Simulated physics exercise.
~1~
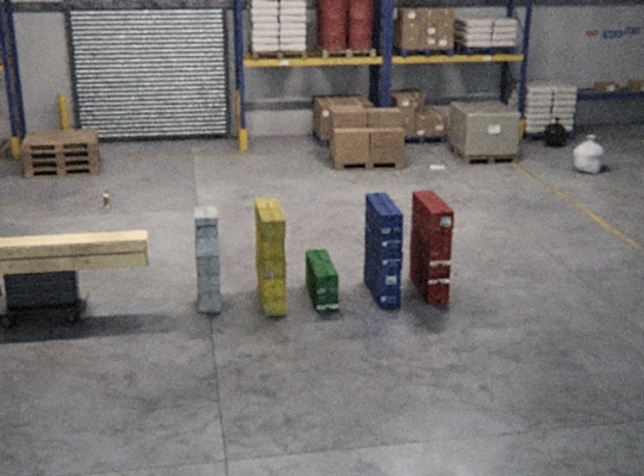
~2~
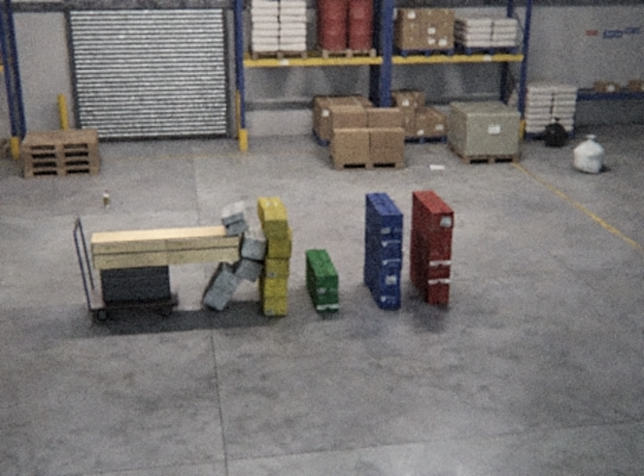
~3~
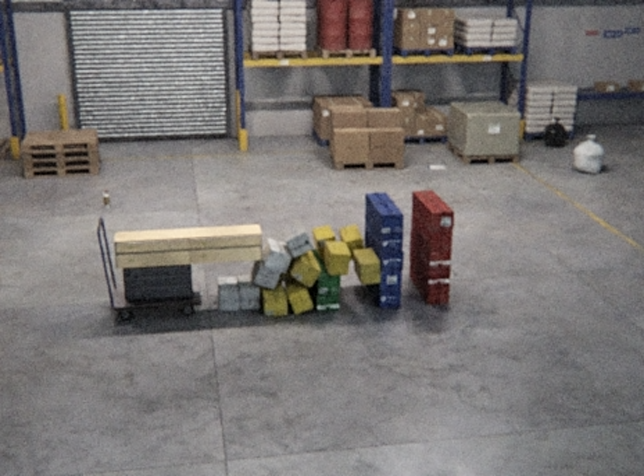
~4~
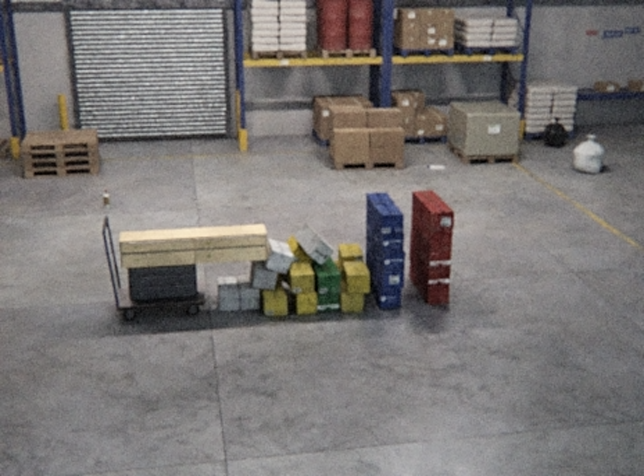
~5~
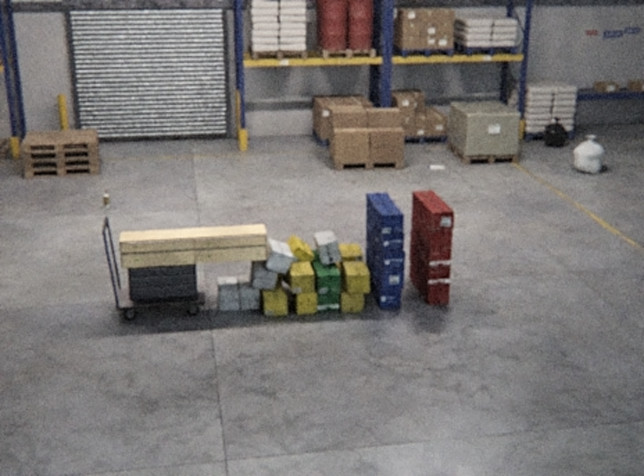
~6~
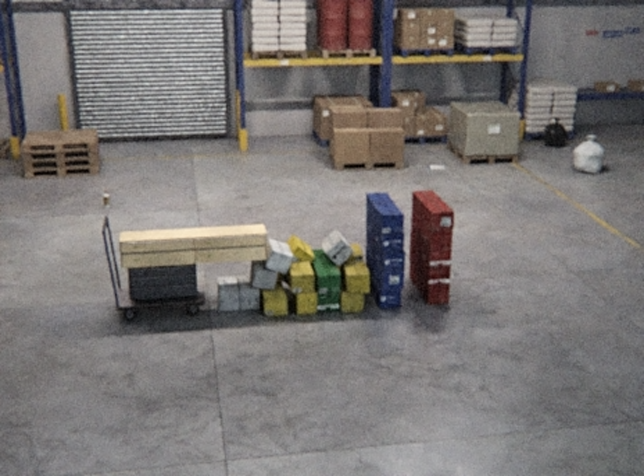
A trolley carrying a long jutting case rolled in from the left and knocked over the pale stack, which toppled the yellow cartons onto the short green pile, and everything settled in a heap, leaving the blue and red stacks standing.
